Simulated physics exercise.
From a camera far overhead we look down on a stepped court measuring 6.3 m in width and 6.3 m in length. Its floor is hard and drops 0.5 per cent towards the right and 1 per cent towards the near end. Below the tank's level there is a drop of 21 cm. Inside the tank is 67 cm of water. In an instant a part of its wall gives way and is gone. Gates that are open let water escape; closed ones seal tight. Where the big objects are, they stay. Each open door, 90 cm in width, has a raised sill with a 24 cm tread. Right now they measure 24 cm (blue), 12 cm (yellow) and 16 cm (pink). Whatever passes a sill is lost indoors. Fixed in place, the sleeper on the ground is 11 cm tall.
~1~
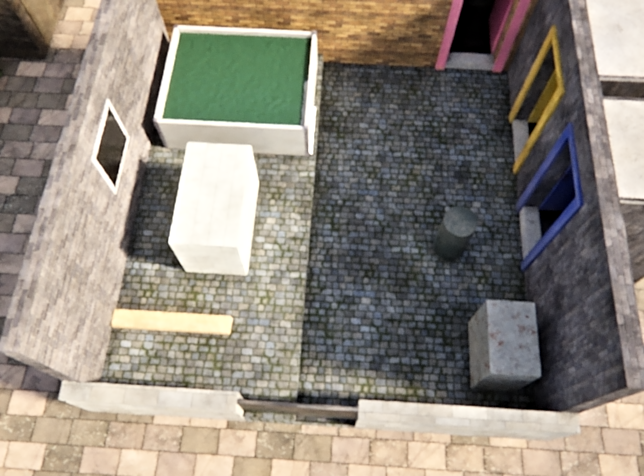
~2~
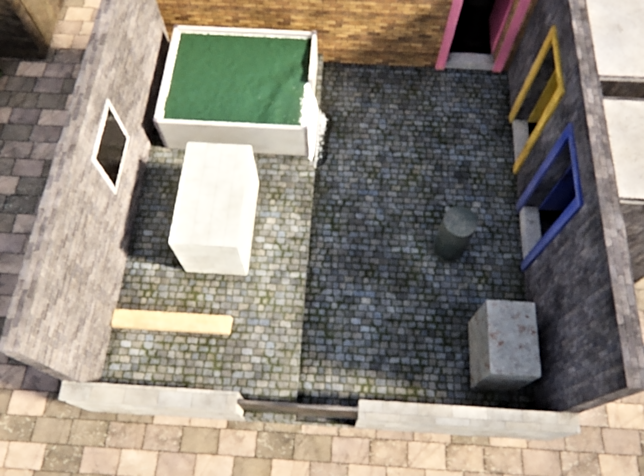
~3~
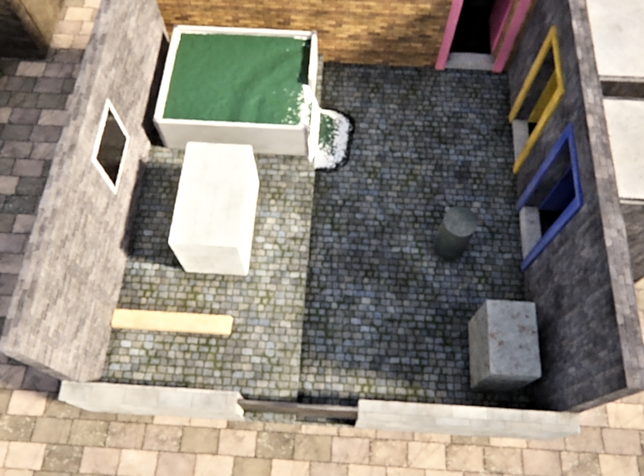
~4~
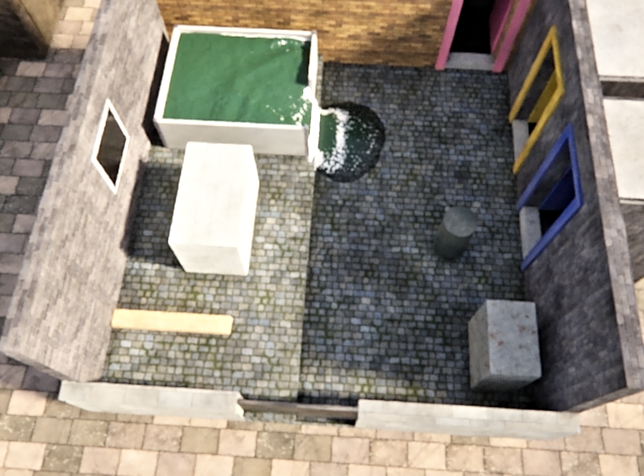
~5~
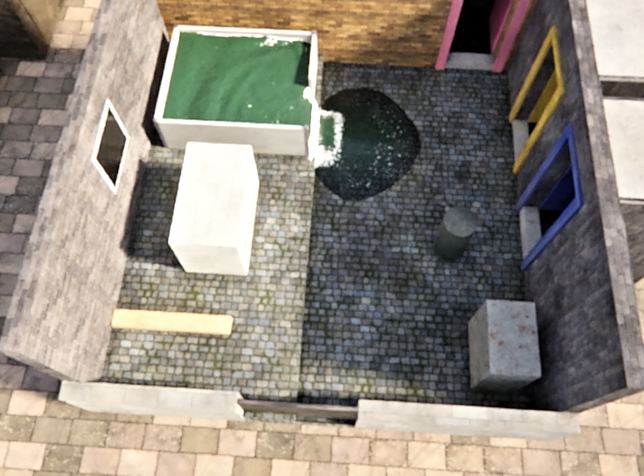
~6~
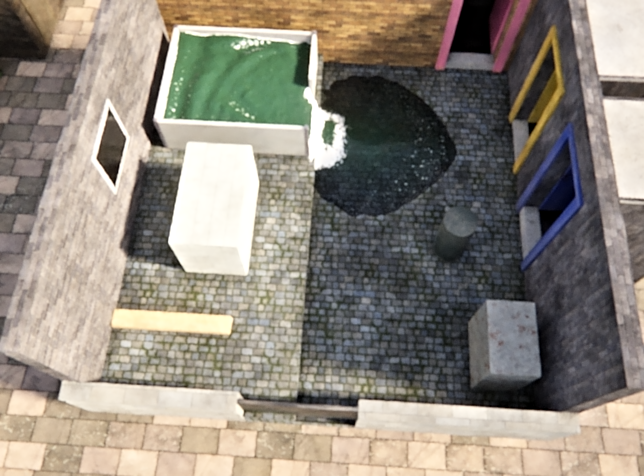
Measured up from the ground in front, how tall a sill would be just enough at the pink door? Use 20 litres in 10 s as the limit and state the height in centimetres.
Close to 13.5 cm is just enough.
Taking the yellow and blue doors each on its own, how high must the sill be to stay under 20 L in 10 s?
Roughly 25 cm for the yellow door and roughly 23 cm for the blue door.
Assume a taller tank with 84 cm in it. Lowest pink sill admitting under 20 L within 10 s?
Then a height close to 18 cm.
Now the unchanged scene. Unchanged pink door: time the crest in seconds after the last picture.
Crest at t of about 2.0 s.
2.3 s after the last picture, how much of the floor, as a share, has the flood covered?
Roughly 45 percent of the floor is wet.
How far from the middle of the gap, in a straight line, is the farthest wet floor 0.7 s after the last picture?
It gets close to 3.8 metres out.
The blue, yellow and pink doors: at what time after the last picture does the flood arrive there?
Arrival times - blue: 0.7 s; yellow: 0.3 s; pink: 0.5 s.
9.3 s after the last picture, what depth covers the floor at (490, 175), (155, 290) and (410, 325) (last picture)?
In that order: 15, 0 and 8 cm.
Then, 0.7 s after the last picture water covers 35 % of the floor, deepest (29 cm) near (331, 143); 6 cm at the pink door, 0 litres in over its 16 cm sill.
Then, 2.3 s after the last picture water covers 45 % of the floor, deepest (28 cm) near (505, 152); 18 cm at the pink door, 7 litres in over its 16 cm sill.
Then, 9.3 s after the last picture water covers 60 % of the floor, deepest (18 cm) near (525, 419); 9 cm at the pink door, 10 litres in over its 16 cm sill.
At the pink door as built, the water peaked near 18 cm, 2.1 s after the last picture.
Run again over the same 10 s with other heights there, 34 litres in over 12 cm, 9 litres over 16.5 cm. The limit of 20 litres is kept from about 13.5 cm up.
